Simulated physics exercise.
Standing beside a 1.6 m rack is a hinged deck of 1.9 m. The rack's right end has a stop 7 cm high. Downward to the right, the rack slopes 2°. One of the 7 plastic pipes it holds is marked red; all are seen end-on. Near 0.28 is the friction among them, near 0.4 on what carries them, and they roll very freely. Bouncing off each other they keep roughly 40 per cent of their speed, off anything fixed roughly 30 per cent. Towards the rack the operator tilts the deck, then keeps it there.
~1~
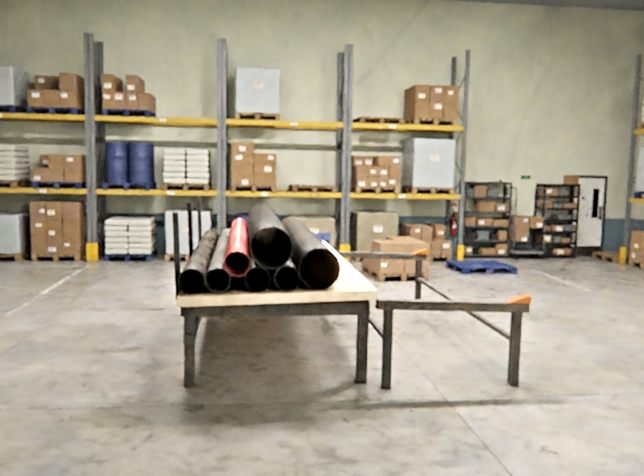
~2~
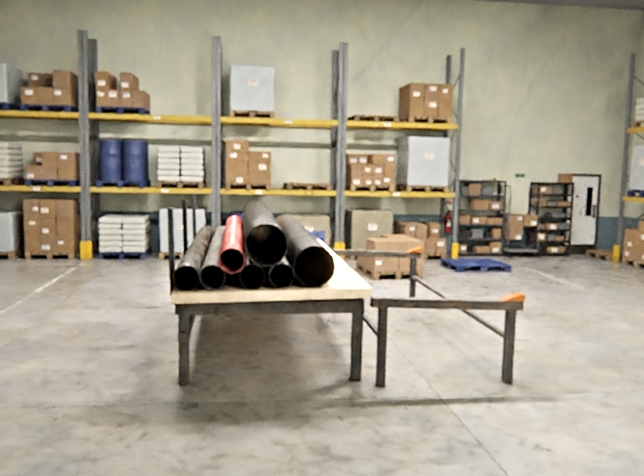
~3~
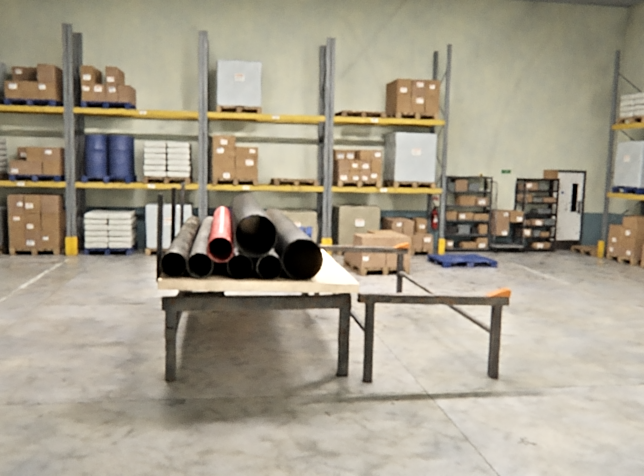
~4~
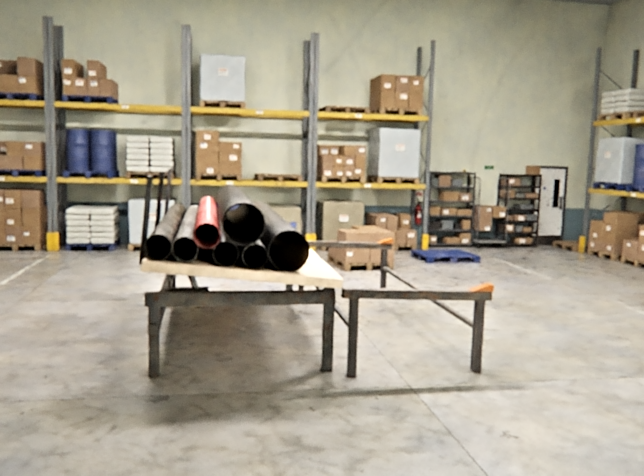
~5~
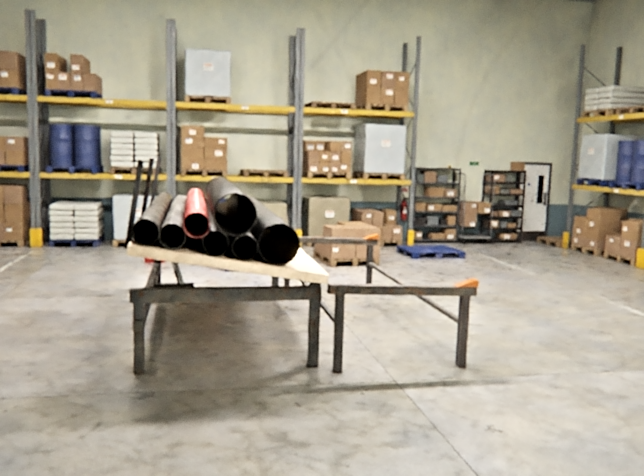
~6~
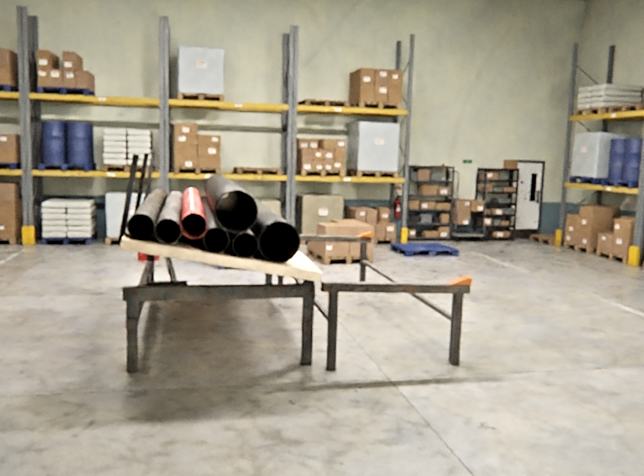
To begin with, a stack of black pipes and one red pipe lies end-on atop a nearly level pale deck beside a low metal rack in a warehouse. The deck's left side then lifts gradually, tilting it down toward the rack on the right, while the pipes stay stacked on it.
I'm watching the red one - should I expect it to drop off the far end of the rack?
No, it won't.
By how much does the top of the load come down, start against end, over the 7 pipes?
45 cm.
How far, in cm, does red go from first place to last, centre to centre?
Result - red: 240.
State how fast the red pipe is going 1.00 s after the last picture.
Speed: Around 0.8 m/s.
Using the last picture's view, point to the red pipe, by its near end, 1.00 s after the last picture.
It should be close to pixel (242, 244).
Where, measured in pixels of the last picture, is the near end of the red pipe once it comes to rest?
It comes to rest around (429, 272).
Then, 1.0 s past the sixth picture, red is on the deck, 80 cm from the hinge, rolling right; 0 lost over the end.
Then, 2.3 s past the sixth picture, red is on the rack, 75 cm from the rack's far end, rolling right; 2 lost over the end.
Then, 3.7 s past the sixth picture, red is on the rack, 50 cm from the rack's far end; 3 lost over the end.
Finally (5.4 s after the last picture), red is on the rack, 50 cm from the rack's far end; 3 lost over the end.
